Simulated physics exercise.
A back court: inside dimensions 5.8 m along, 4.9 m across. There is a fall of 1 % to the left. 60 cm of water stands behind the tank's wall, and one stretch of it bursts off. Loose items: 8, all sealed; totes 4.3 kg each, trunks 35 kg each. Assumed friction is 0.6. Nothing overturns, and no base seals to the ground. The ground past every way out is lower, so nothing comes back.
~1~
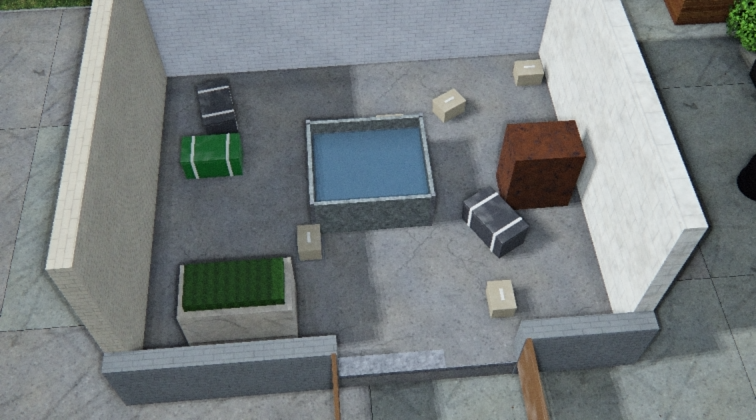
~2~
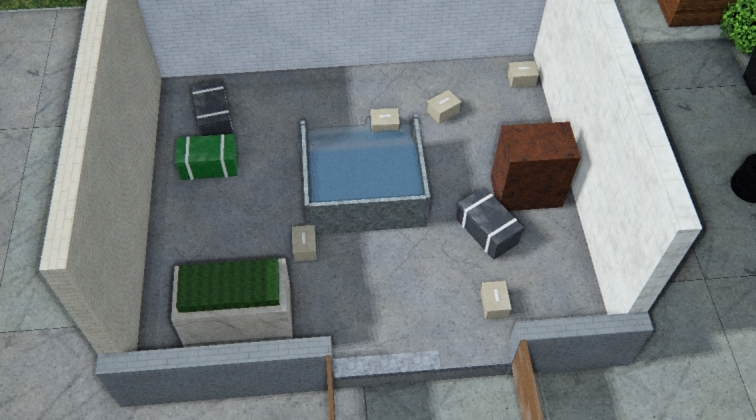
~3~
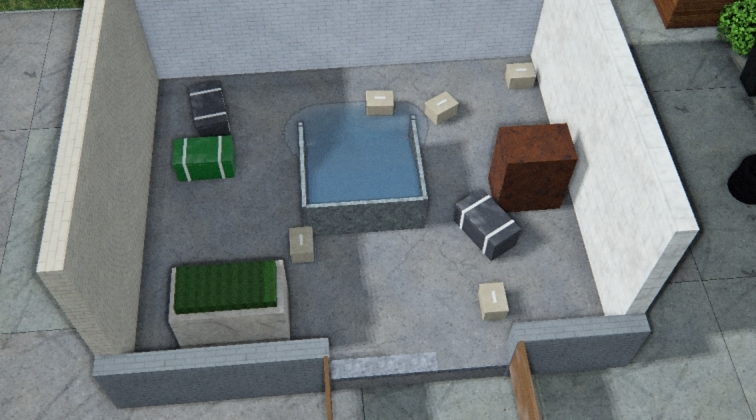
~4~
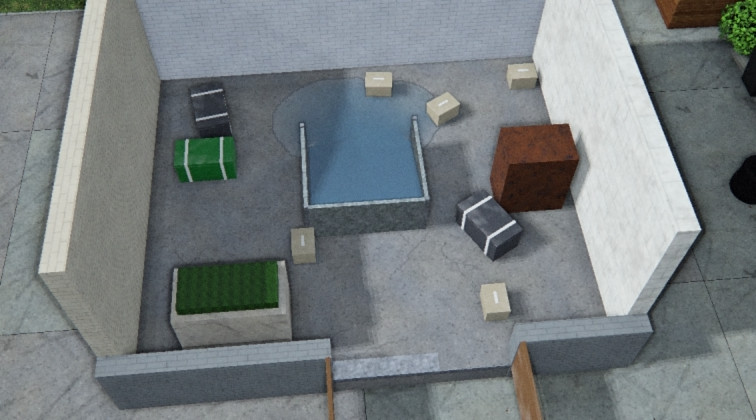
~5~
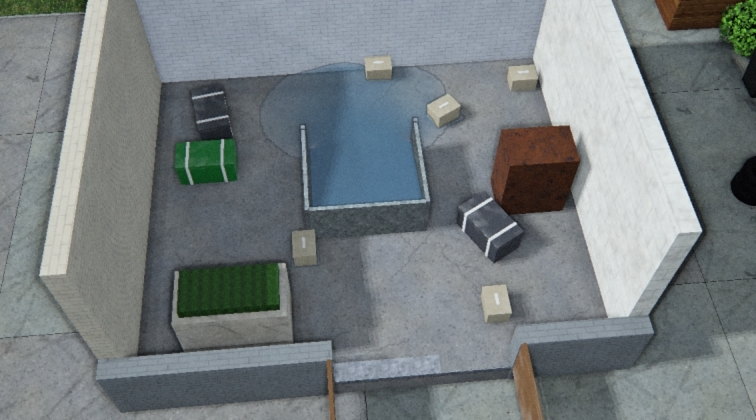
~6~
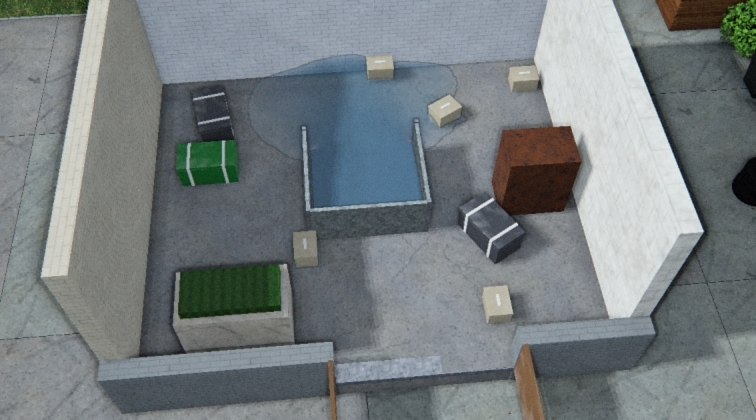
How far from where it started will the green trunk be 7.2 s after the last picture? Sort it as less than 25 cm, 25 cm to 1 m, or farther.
The green trunk ends up between 25 cm and 1 m from its start.
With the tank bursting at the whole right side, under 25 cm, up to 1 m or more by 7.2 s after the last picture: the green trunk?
From there, the green trunk remains planted.
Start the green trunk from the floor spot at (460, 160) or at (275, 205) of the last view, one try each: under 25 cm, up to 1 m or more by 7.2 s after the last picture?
One after the other: It stays more or less still, and then it stays more or less still.
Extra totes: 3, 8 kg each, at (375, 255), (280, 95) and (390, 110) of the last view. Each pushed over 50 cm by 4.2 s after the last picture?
In sequence: Stays within; goes beyond; goes beyond.
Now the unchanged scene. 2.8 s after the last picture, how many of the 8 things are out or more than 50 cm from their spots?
By that point, 4.
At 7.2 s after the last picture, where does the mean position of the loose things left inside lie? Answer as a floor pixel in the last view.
They're centred close to (372, 212).
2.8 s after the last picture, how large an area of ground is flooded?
Somewhere about 18 m2, give or take.
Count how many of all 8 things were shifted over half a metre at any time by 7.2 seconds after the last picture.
I make that 5.
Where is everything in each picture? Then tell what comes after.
In the first picture, the green trunk at (210, 147), on the bottom; water covers 1.9 m2; 0 of 8 have shifted.
In the second picture, the green trunk at (205, 148) rests on the ground; water covers 2.7 m2; 1 of 8 have shifted.
In the third picture, the green trunk at (203, 150), on the bottom; 3.7 m2 under water; 1 of 8 have shifted.
In the fourth picture, the green trunk at (204, 151) rests on the ground; water covers 5.0 m2; 1 of 8 have shifted.
In the fifth picture, the green trunk at (205, 153), on the bottom; 6.2 m2 under water; 1 of 8 have shifted.
In the sixth picture, the green trunk at (206, 154), on the bottom; water covers 6.8 m2; 1 of 8 have shifted.
Then, 0.9 s after the last picture the green trunk is near (206, 154), 0.0 m from its start, aground; 0 of 8 are out; 1 afloat.
Then, 2.8 s after the last picture the green trunk is near (210, 171), 0.3 m from its start, aground; 0 of 8 are out; 4 afloat.
Then, 4.8 s after the last picture the green trunk is near (221, 185), 0.6 m from its start, aground; 0 of 8 are out; 3 afloat.
Then, 7.2 s after the last picture the green trunk is near (221, 185), 0.6 m from its start, aground; 0 of 8 are out; 3 afloat.
